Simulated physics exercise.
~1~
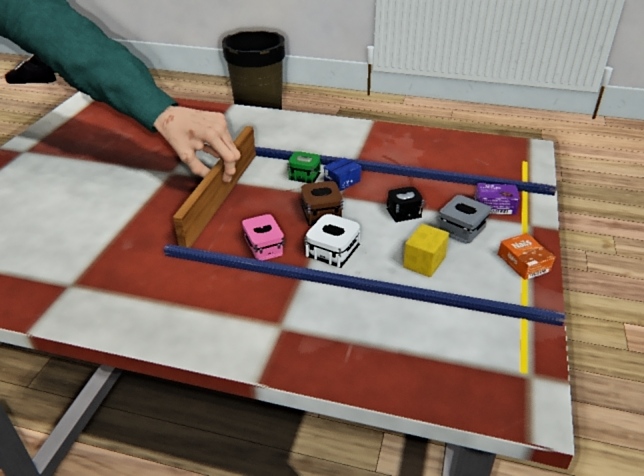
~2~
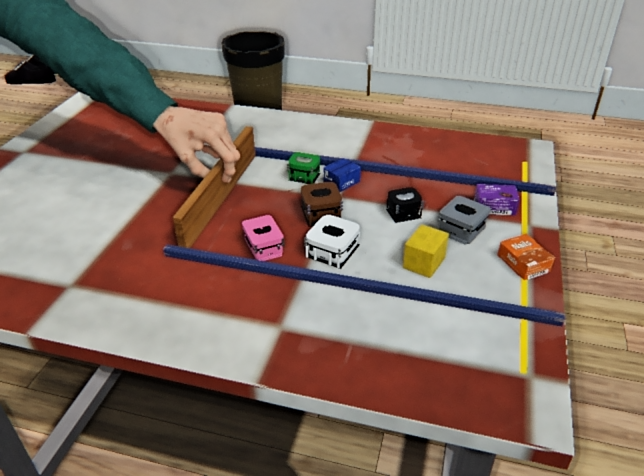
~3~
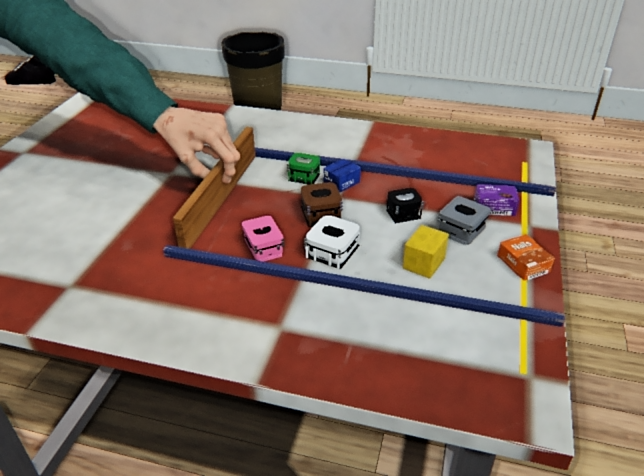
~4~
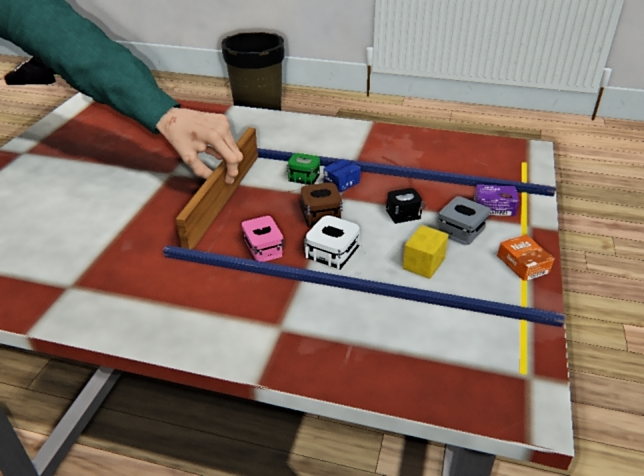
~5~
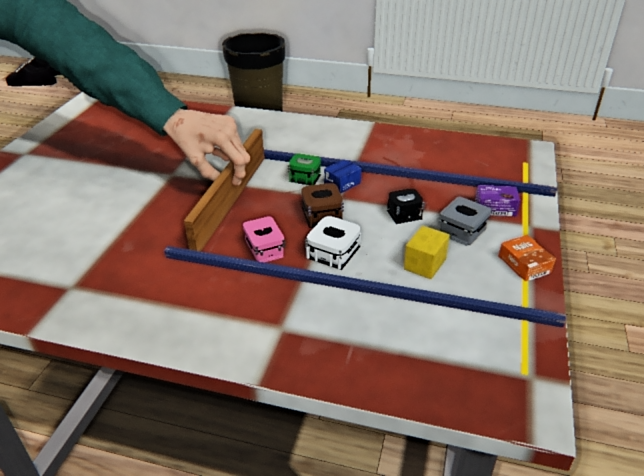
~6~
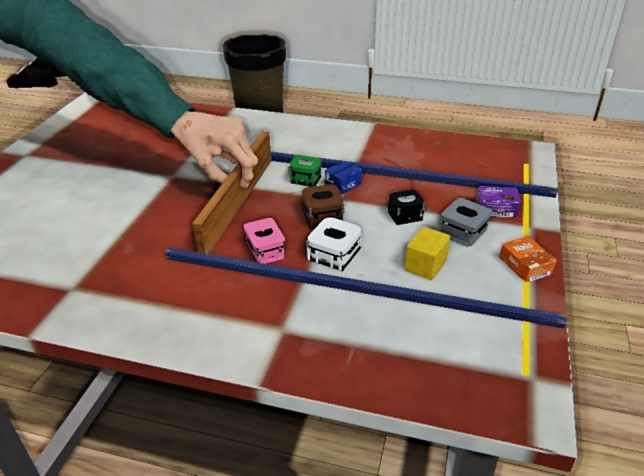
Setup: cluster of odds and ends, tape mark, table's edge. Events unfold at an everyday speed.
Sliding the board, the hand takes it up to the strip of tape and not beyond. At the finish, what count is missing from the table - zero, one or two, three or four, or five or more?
Missing: Five or more.
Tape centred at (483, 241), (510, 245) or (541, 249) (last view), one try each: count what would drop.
Those tries give 3, 4 and 6.
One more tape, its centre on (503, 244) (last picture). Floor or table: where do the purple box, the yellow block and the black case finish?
In order, the purple box goes off the edge, then the yellow block goes off the edge, then the black case keeps its spot.
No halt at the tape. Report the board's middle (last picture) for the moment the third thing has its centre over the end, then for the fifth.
Near (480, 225) first, near (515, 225) second.
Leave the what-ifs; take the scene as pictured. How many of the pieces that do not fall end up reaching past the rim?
That comes to 1 of them.
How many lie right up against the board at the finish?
Number: 4.
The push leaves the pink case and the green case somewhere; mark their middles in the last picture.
Taking them in turn, first comes (545, 294), then (543, 201).
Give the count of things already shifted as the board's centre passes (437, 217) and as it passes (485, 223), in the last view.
At the first point the count is 10, at the second it's 10.
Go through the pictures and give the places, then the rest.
Orange box (526, 256); purple box (496, 199); grey case (464, 220); board (220, 183); tape (525, 245), in the first picture.
Purple box (496, 199); board (220, 183), in the second picture.
Grey case (463, 221); blue box (342, 175), in the third picture.
Orange box (525, 257); yellow block (425, 252), in the fourth picture.
Purple box (497, 200); black case (405, 206), in the fifth picture.
Orange box (527, 259); purple box (498, 201); grey case (465, 222); board (237, 188); tape (526, 247), in the sixth picture.
Soon after, none off yet; orange box at rest near (527, 259); purple box at rest near (498, 201); grey case at rest near (465, 222).
After that, none off yet; orange box displaced a little near (544, 259); purple box displaced a little near (514, 205); grey case displaced about its own width near (490, 222).
In the end, the number that fall off is five or more; gone, blue box, white case, yellow block, grey case, purple box and orange box.
